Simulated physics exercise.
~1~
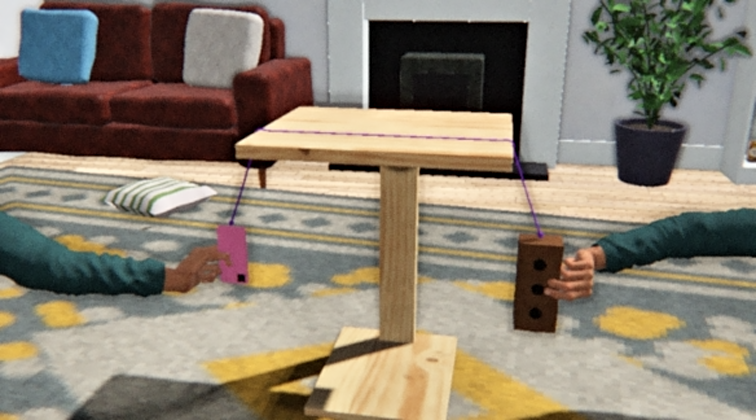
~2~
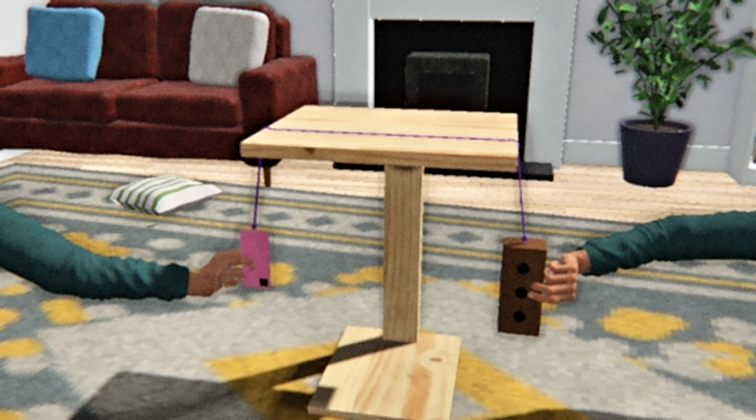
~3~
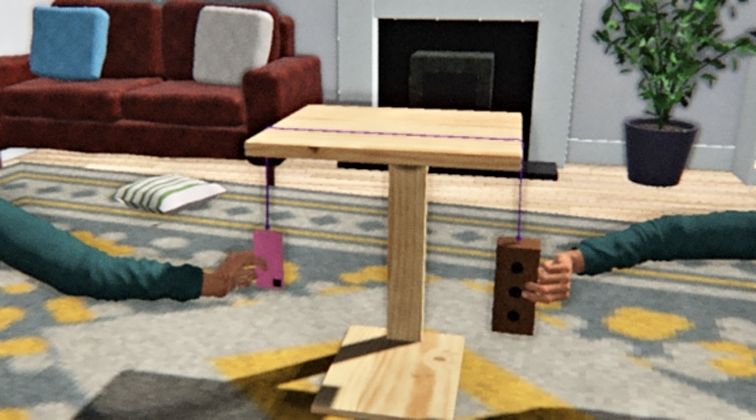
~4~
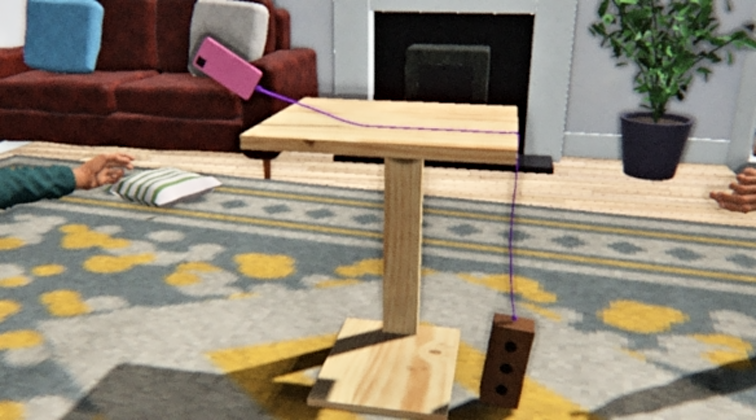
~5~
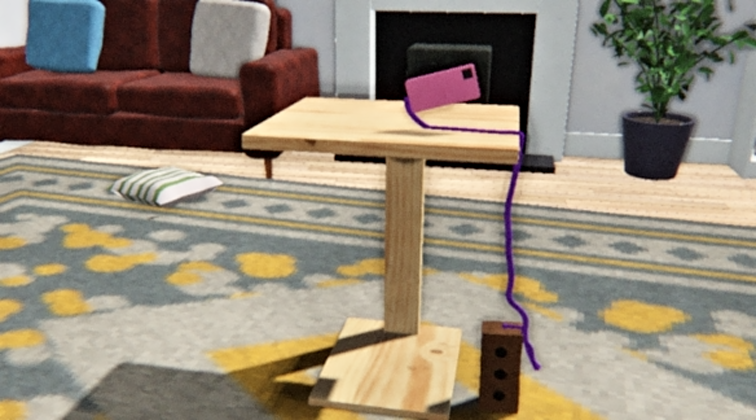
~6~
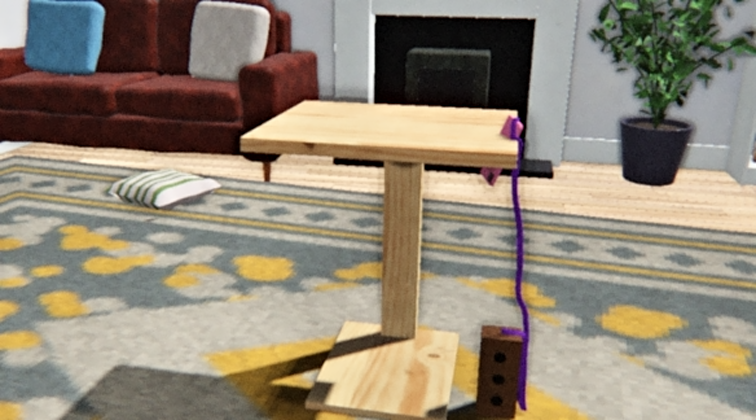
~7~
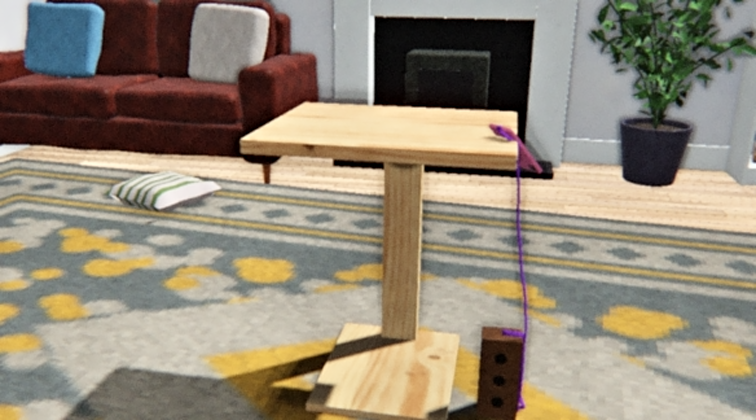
In a living room, two hands steadied a pink phone and a brown brick joined by a purple ribbon over a small wooden table, then let go; the brick dropped to the floor, pulling the phone up and across the top to the right edge.
